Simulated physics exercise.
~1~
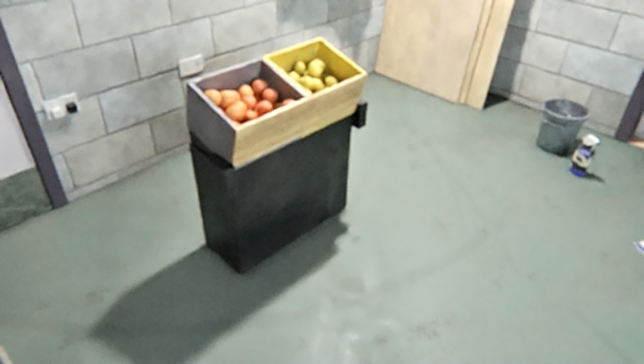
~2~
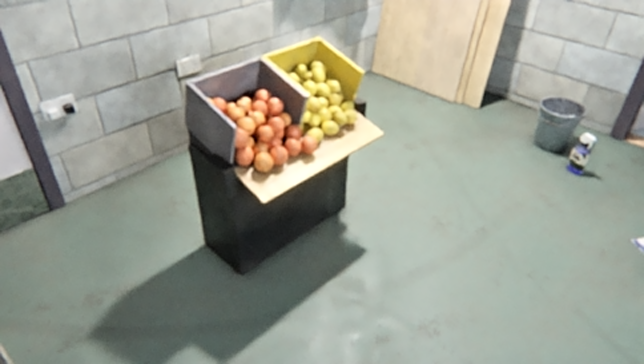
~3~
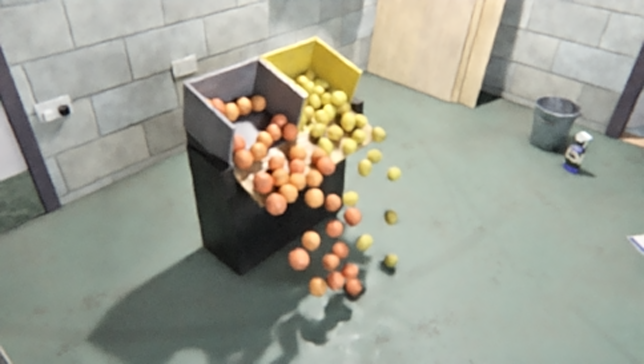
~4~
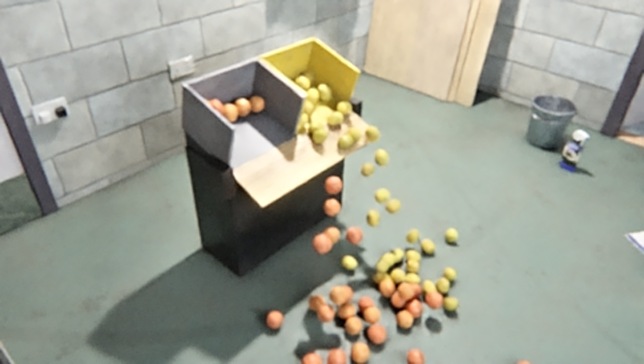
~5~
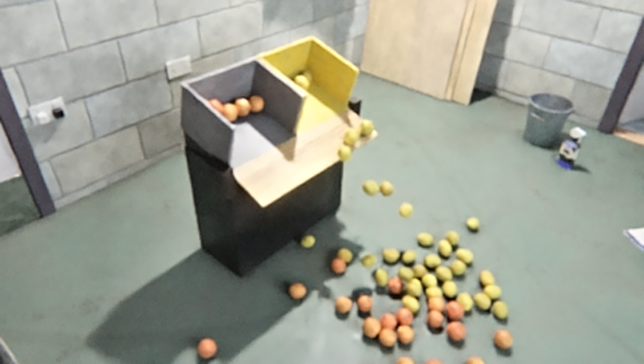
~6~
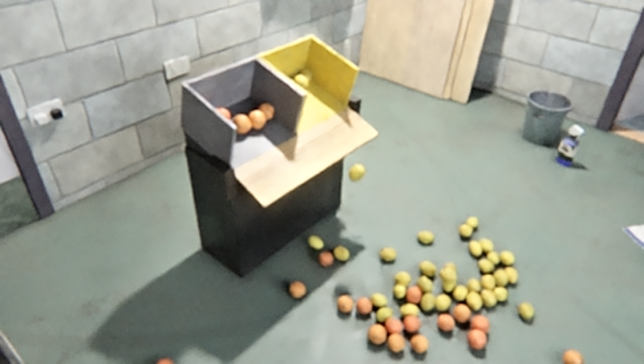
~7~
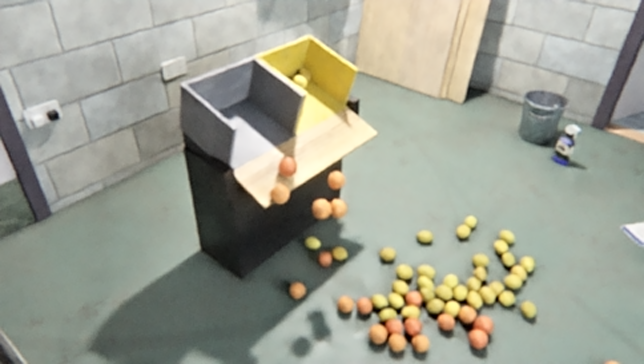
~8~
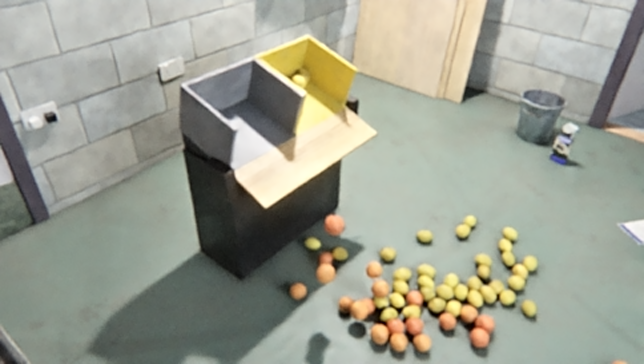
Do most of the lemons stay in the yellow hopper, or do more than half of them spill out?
More than half of them spill out. Nearly all the lemons roll over the lowered flap and scatter on the floor.
